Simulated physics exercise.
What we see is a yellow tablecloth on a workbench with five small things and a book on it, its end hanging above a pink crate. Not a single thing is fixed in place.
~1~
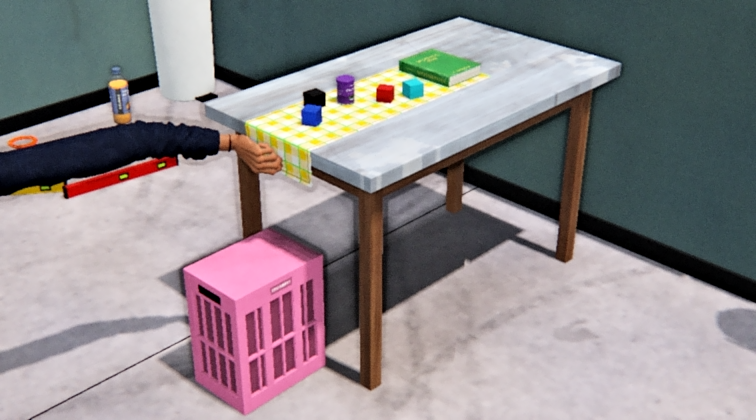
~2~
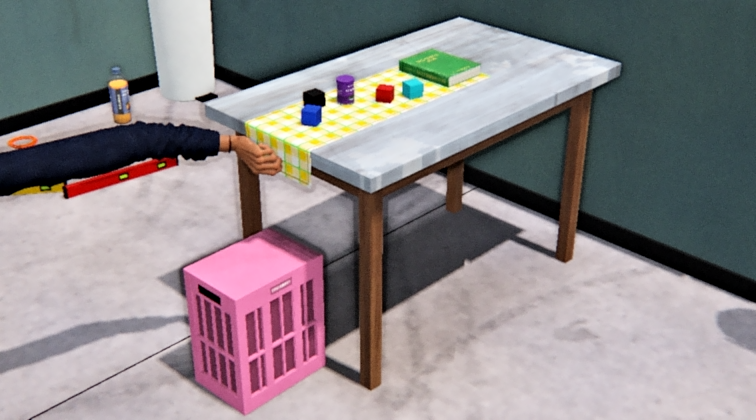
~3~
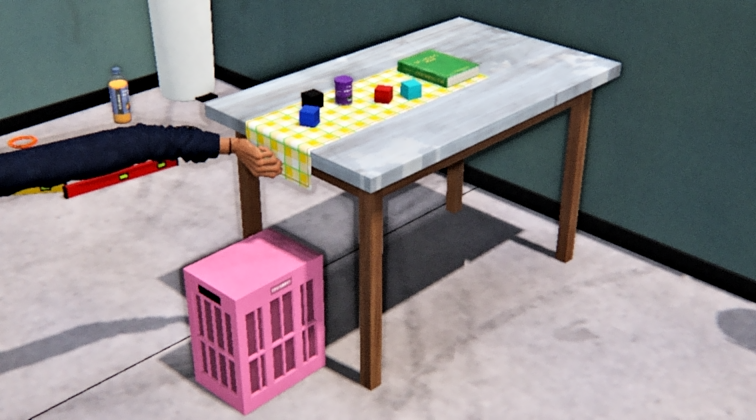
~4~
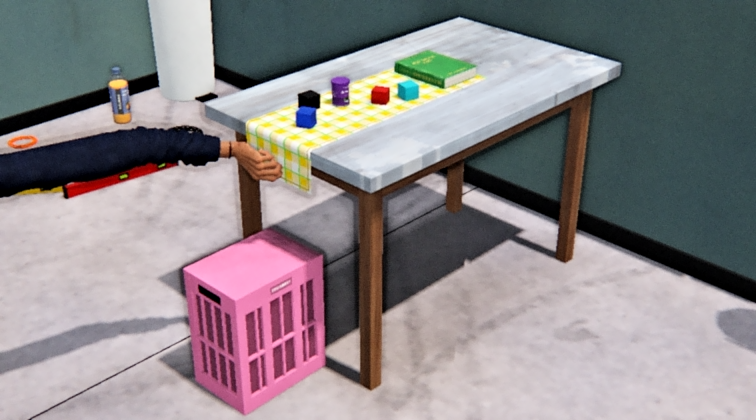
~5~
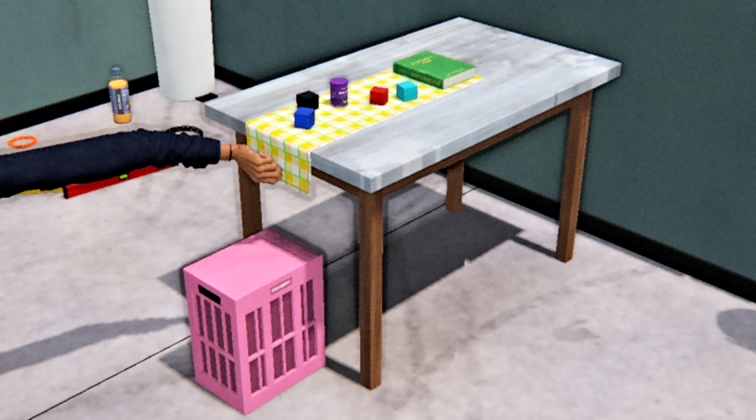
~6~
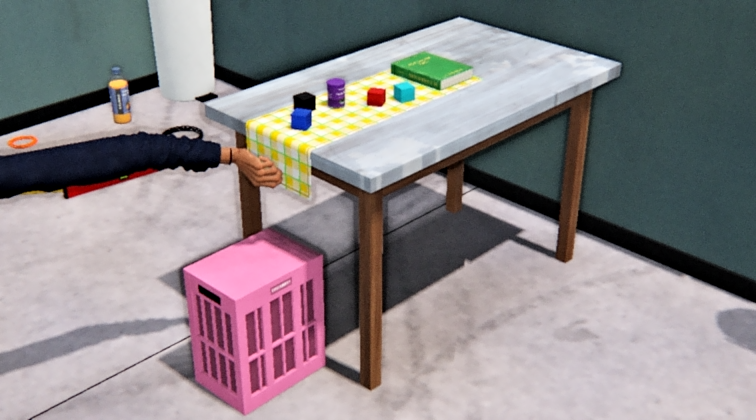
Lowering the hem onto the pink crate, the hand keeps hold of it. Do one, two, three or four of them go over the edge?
The drop count comes to two.
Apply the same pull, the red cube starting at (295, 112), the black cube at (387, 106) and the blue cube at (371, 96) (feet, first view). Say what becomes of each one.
First the red cube: It ends off the top. Next the black cube: It is still up there. Last the blue cube: It is still up there.
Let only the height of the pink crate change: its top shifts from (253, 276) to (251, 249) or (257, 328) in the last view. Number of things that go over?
Result: 1; 4.
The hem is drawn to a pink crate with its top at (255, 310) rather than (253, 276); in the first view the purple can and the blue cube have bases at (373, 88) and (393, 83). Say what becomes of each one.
Purple can stays, blue cube stays.
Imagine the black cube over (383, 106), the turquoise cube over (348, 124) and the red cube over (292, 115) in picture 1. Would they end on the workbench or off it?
Outcome: Black cube stays, turquoise cube falls away, red cube falls away.
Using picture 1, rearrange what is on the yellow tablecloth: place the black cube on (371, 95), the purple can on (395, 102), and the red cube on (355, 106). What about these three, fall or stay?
Black cube kept, purple can kept, red cube kept.
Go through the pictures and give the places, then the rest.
The first picture shows hem (312, 188); blue cube (311, 108); black cube (314, 92); purple can (345, 78); red cube (385, 87); turquoise cube (413, 82); top of the crate (253, 276).
The second picture shows hem (311, 189); blue cube (311, 108).
The third picture shows hem (312, 191); black cube (312, 92).
The fourth picture shows hem (312, 195); purple can (340, 80); top of the crate (253, 276).
The fifth picture shows hem (311, 197); red cube (379, 89).
The sixth picture shows hem (312, 201); blue cube (301, 112); black cube (304, 95); purple can (336, 82); red cube (376, 90); turquoise cube (404, 85).
Early on, hem near (280, 214); blue cube gone.
Midway, hem on the crate; blue cube and black cube gone.
Finally, hem on the crate; blue cube and black cube gone. Over the edge go two.
